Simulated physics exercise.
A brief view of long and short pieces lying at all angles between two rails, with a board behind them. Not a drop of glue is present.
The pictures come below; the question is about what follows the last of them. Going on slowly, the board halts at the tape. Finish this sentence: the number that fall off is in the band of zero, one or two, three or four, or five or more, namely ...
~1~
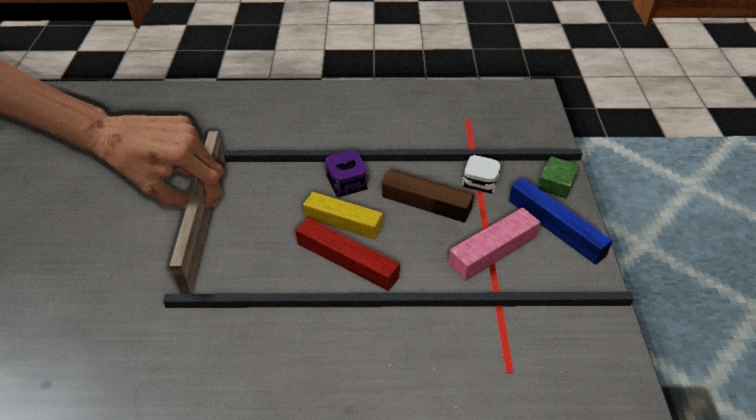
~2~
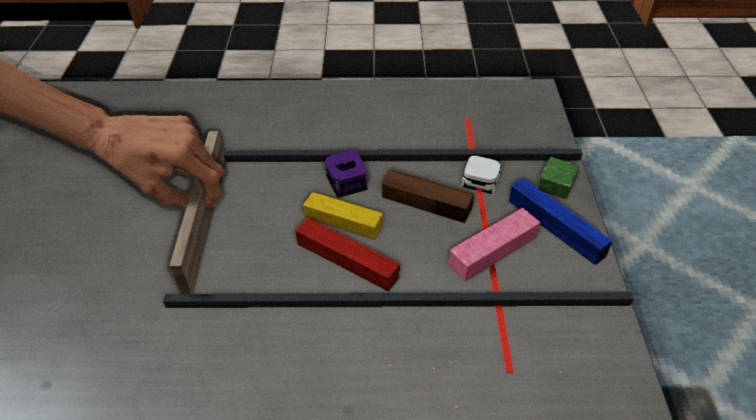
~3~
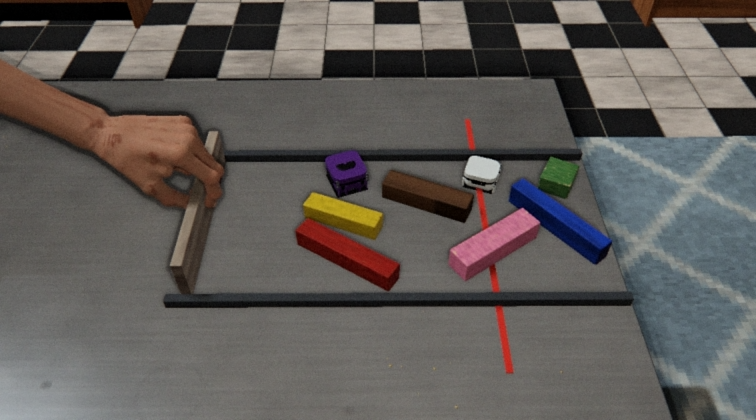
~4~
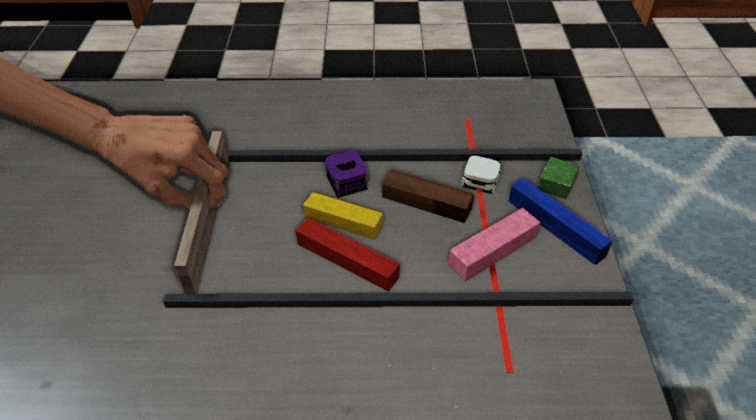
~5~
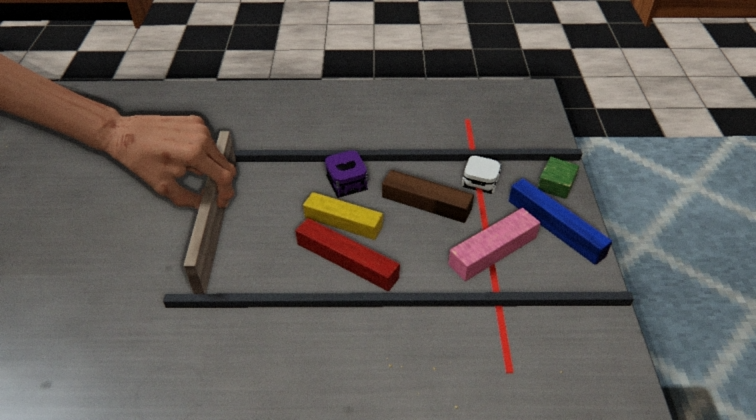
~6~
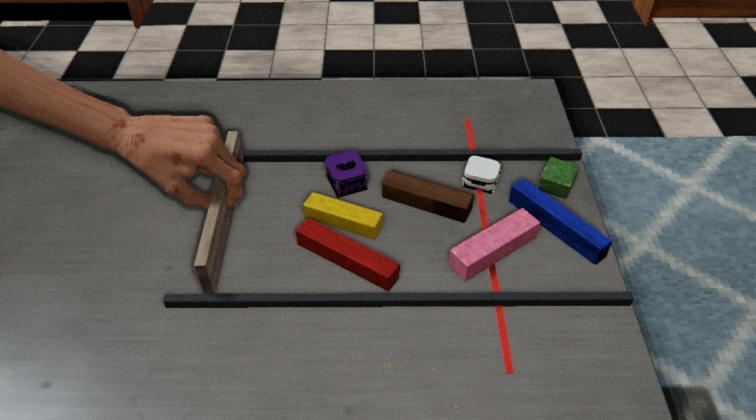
Namely zero.
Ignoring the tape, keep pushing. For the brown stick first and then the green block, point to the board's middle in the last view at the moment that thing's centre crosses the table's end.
Brown stick over the end: About (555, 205). Green block over the end: About (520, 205).
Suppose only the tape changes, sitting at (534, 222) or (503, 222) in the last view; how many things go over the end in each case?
Per try: 2; 0.
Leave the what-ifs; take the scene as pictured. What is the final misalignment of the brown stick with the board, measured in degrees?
I'd estimate about 15 degrees.
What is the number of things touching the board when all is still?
That makes 2.
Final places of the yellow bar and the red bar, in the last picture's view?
Close to (517, 216); the other close to (501, 246).
Soon after, none off yet; green block at rest near (558, 177); blue stick at rest near (558, 220); pink bar at rest near (495, 244).
In the end, the number that fall off is zero.
